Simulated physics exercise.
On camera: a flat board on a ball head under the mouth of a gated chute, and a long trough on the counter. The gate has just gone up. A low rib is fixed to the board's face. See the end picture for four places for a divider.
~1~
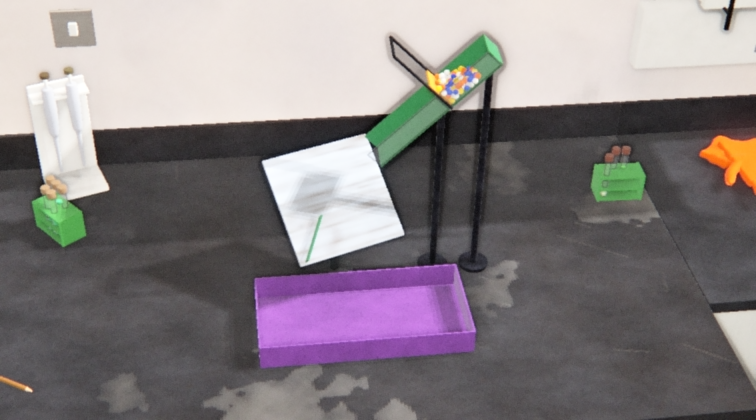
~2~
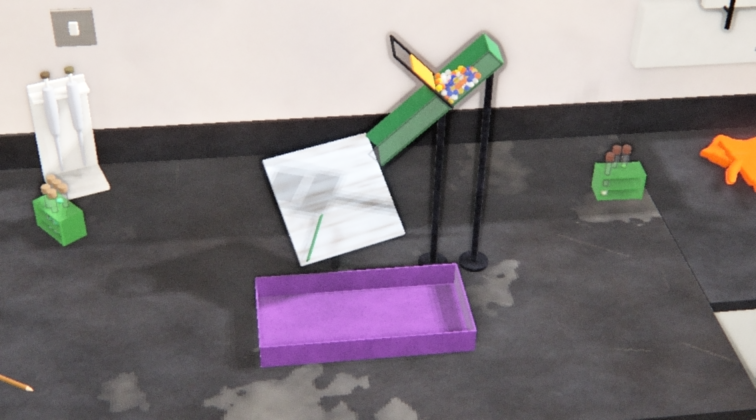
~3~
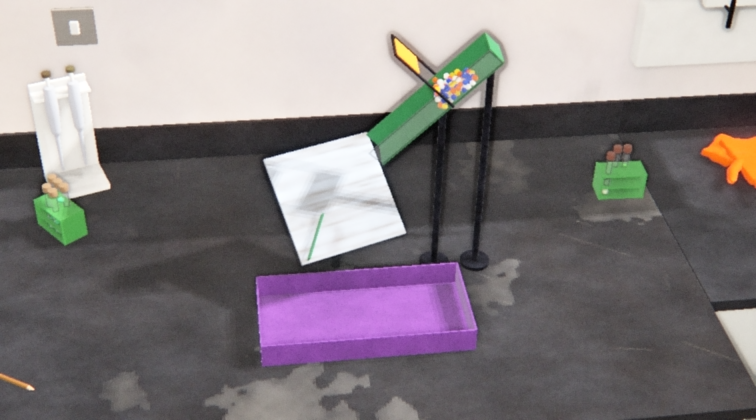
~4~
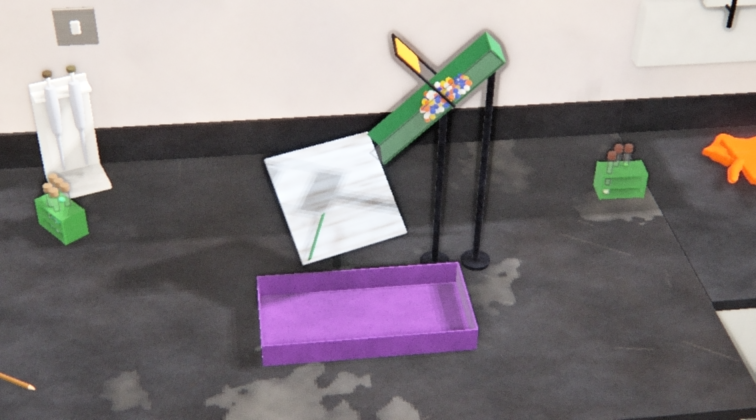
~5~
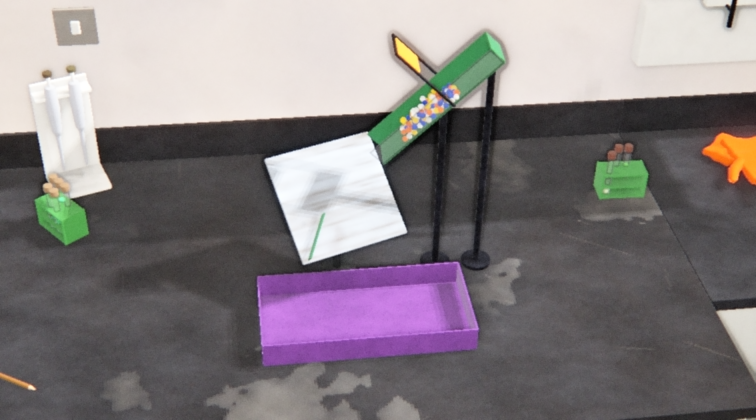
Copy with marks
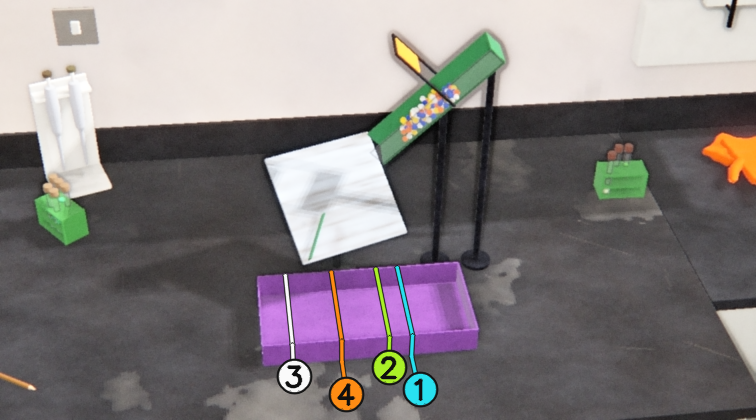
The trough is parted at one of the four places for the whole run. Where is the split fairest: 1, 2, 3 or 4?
4.
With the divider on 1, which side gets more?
The left side.
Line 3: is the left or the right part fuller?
More lands on the right.
On the marked copy, line 1 crosses the front rim at (412, 334); line 2 crosses the front rim at (389, 336); line 3 crosses the front rim at (292, 344); line 4 crosses the front rim at (341, 340).
Choosing 1, of what is caught, nearly all on the left of the divider, a stray few on the right.
Choosing 2, of what is caught, nearly all on the left of the divider, a small part on the right.
Choosing 3, of what is caught, a small part on the left of the divider, most on the right.
Choosing 4, of what is caught, about half on the left of the divider, about half on the right.
